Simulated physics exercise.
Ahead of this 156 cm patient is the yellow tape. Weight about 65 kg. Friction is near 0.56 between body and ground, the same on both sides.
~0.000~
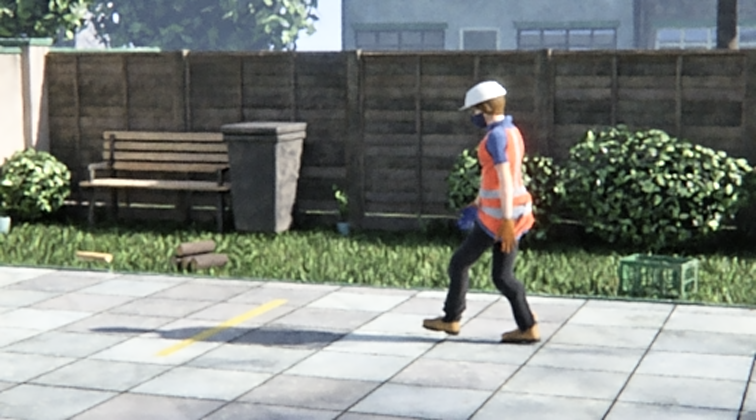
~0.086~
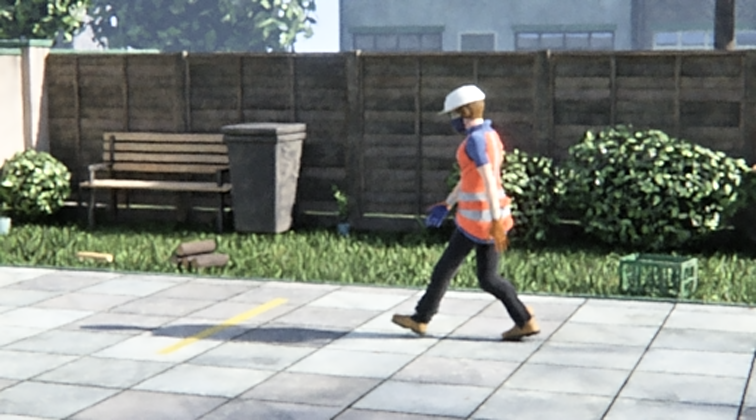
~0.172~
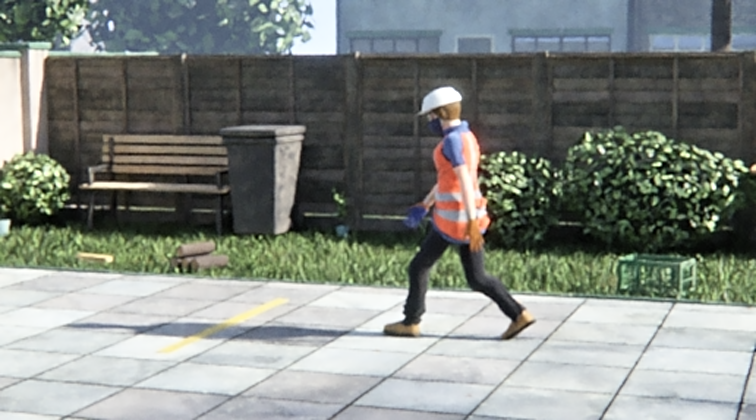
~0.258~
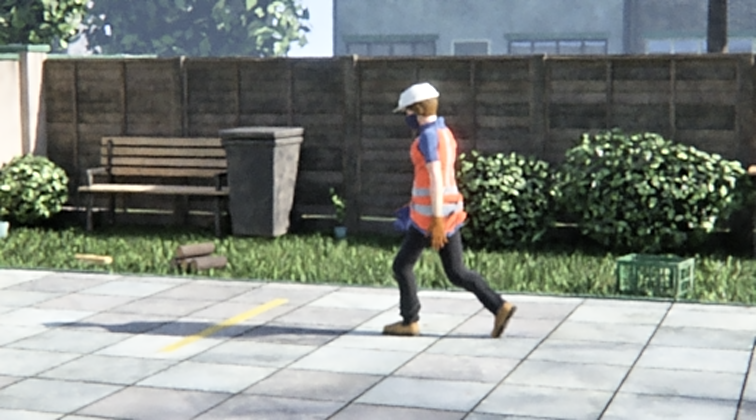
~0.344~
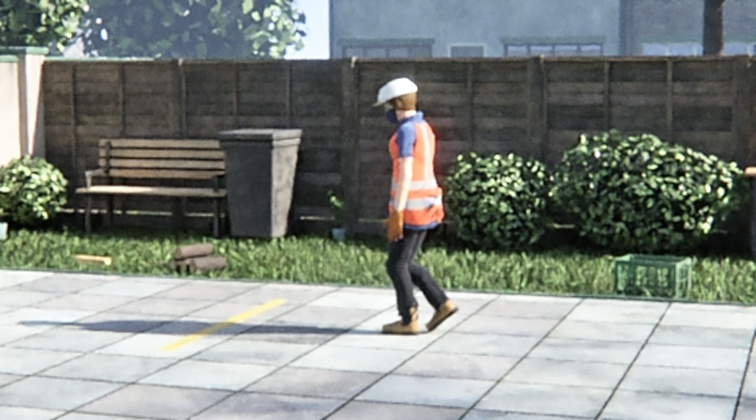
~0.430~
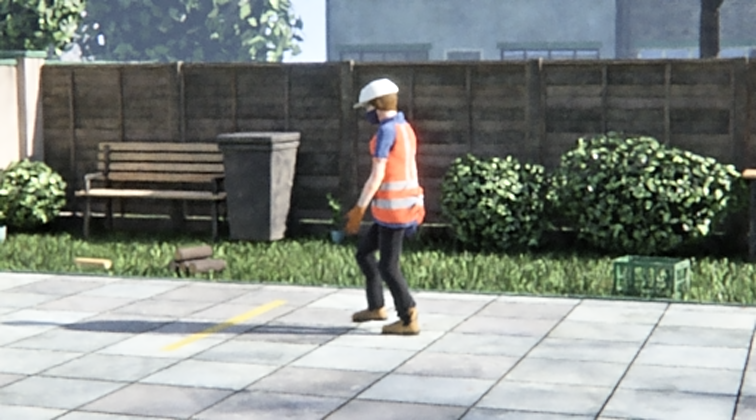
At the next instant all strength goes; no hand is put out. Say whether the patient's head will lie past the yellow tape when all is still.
The patient's head crosses the yellow tape.
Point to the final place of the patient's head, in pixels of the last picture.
At about (203, 302).
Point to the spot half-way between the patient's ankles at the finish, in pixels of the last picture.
At about (259, 317).
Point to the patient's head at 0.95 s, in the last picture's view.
At about (272, 223).
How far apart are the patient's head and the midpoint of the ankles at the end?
Some 70 cm apart.
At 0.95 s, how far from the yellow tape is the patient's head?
About 30 cm short of it.
After 0.70 s the patient's head is 70 cm short of the yellow tape, near (329, 173) in the last picture's view; the patient's chest 74 cm short of the yellow tape.
After 0.95 s the patient's head is 28 cm short of the yellow tape, near (272, 223) in the last picture's view; the patient's chest 30 cm short of the yellow tape.
After 1.25 s the patient's head is 30 cm past the yellow tape, near (208, 290) in the last picture's view.
At rest, 2.3 s, patient's hips stop short of the yellow tape; patient's head crosses the yellow tape; patient's chest crosses the yellow tape.
